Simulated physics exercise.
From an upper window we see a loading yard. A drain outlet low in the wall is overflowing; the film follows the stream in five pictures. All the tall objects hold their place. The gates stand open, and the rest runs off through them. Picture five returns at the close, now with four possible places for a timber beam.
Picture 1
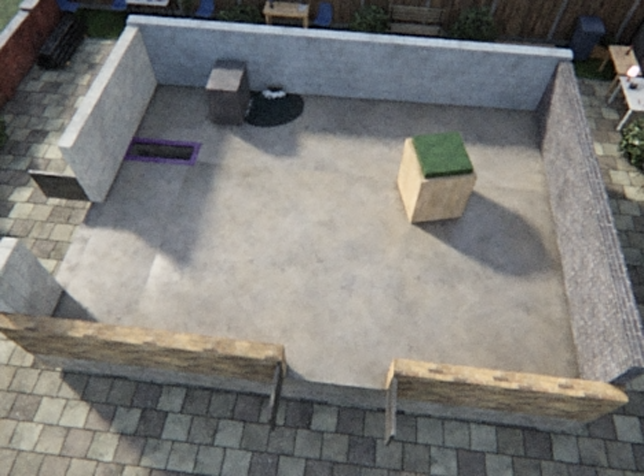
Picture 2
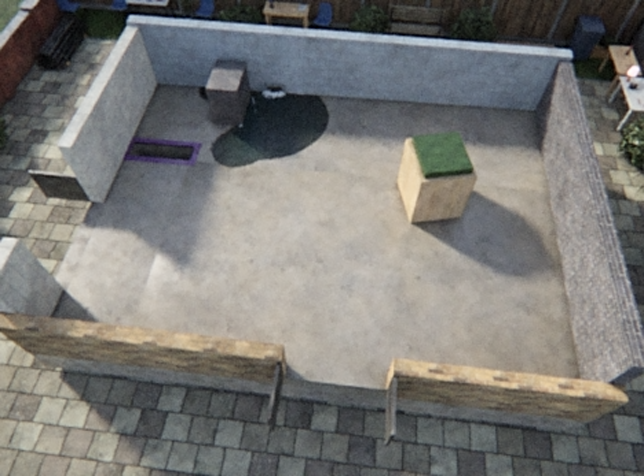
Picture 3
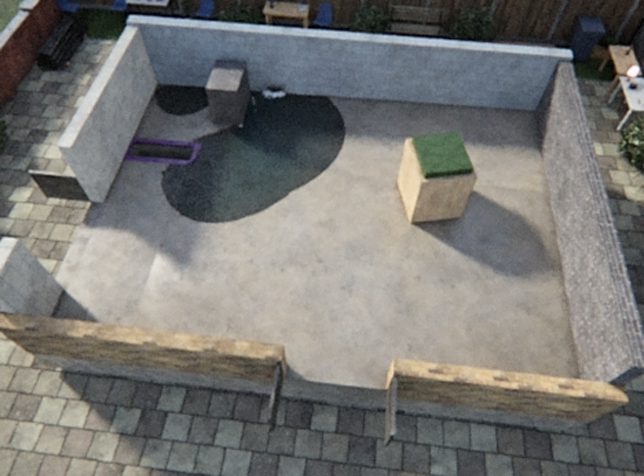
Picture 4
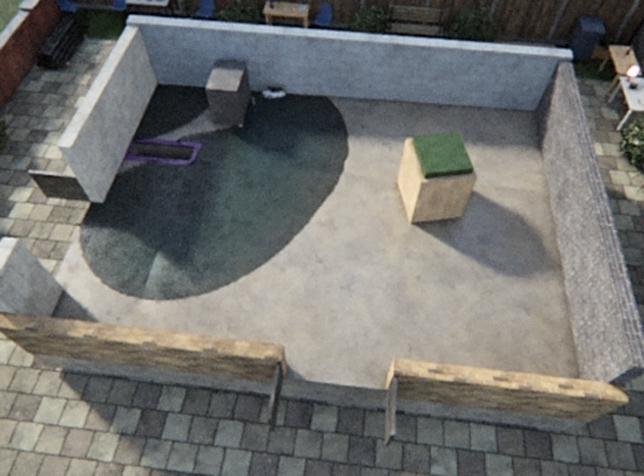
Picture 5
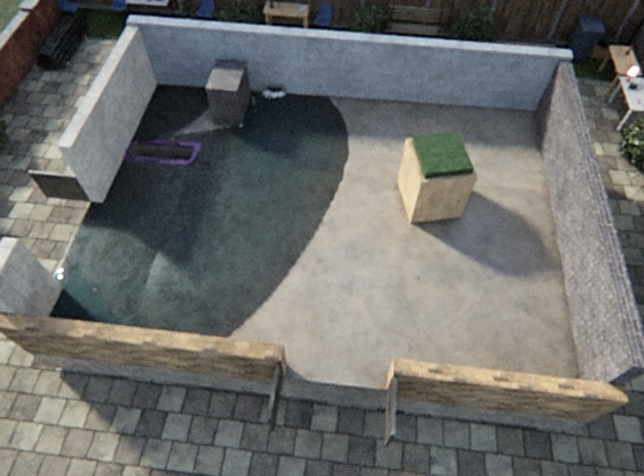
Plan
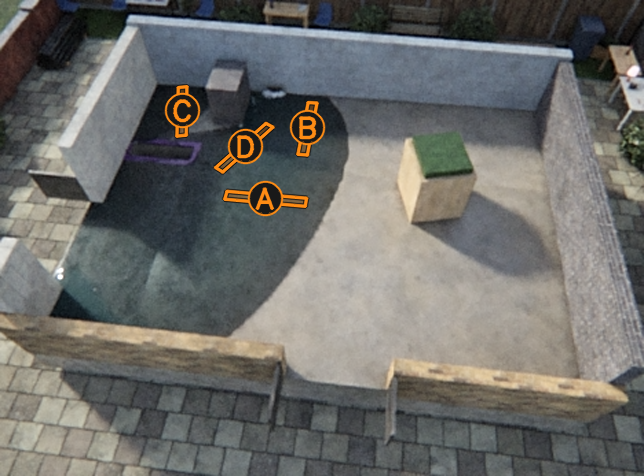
Dark water spread from beside the grey block at the back of a walled yard, flowing around the purple-edged drain and across the left side to the front wall, while the grass-topped box stayed put.
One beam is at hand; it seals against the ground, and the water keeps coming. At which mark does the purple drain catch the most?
D.
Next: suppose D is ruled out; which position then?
Here it is position A.
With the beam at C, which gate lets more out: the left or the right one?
More leaves on the left.
On the marked copy, A from (225, 195) to (305, 202); B from (302, 154) to (312, 102); C from (182, 87) to (181, 135); D from (219, 169) to (269, 125).
If A is chosen, about 28 % of the stream goes into the purple drain, about 72 % out by the gates.
If B is chosen, about 16 % of the stream goes into the purple drain, about 84 % out by the gates.
If C is chosen, about 14 % of the stream goes into the purple drain, about 86 % out by the gates.
If D is chosen, about 37 % of the stream goes into the purple drain, about 63 % out by the gates.
